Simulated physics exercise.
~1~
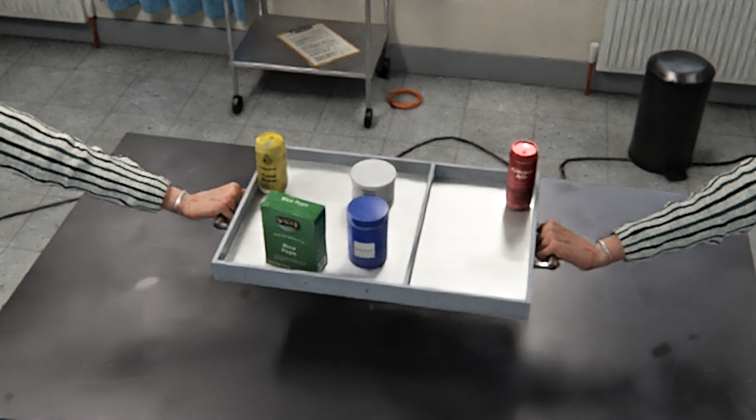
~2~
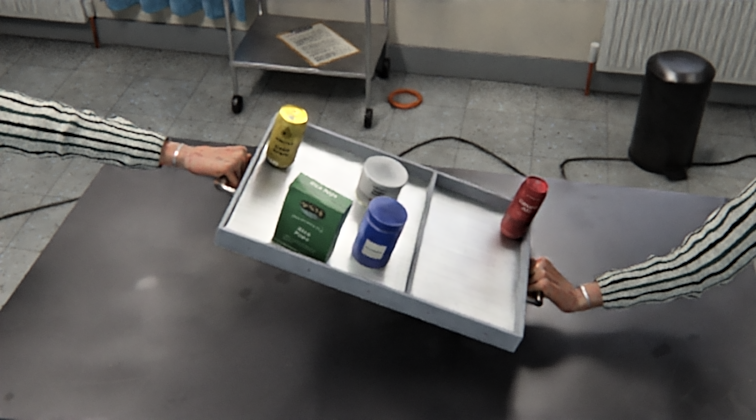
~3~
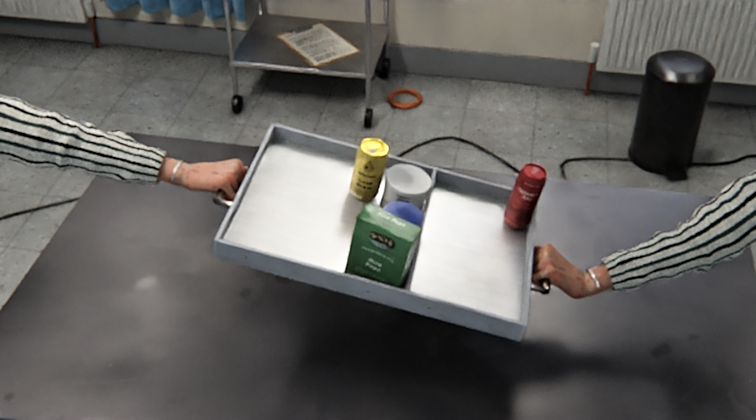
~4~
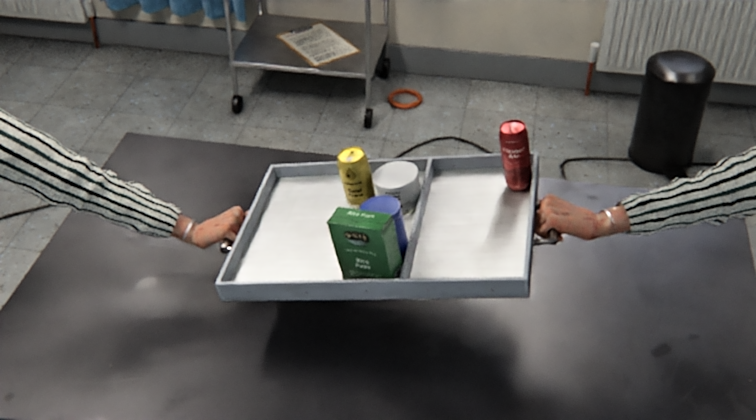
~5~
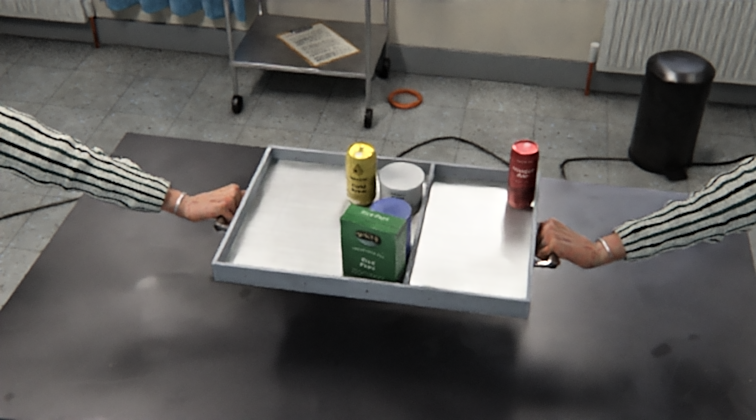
A divided tray held by two hands in striped sleeves dipped right, and the yellow can, green packet, blue jar and white tub slid towards the crossbar; it then tipped slightly left and levelled, with everything upright and the red can still at right.
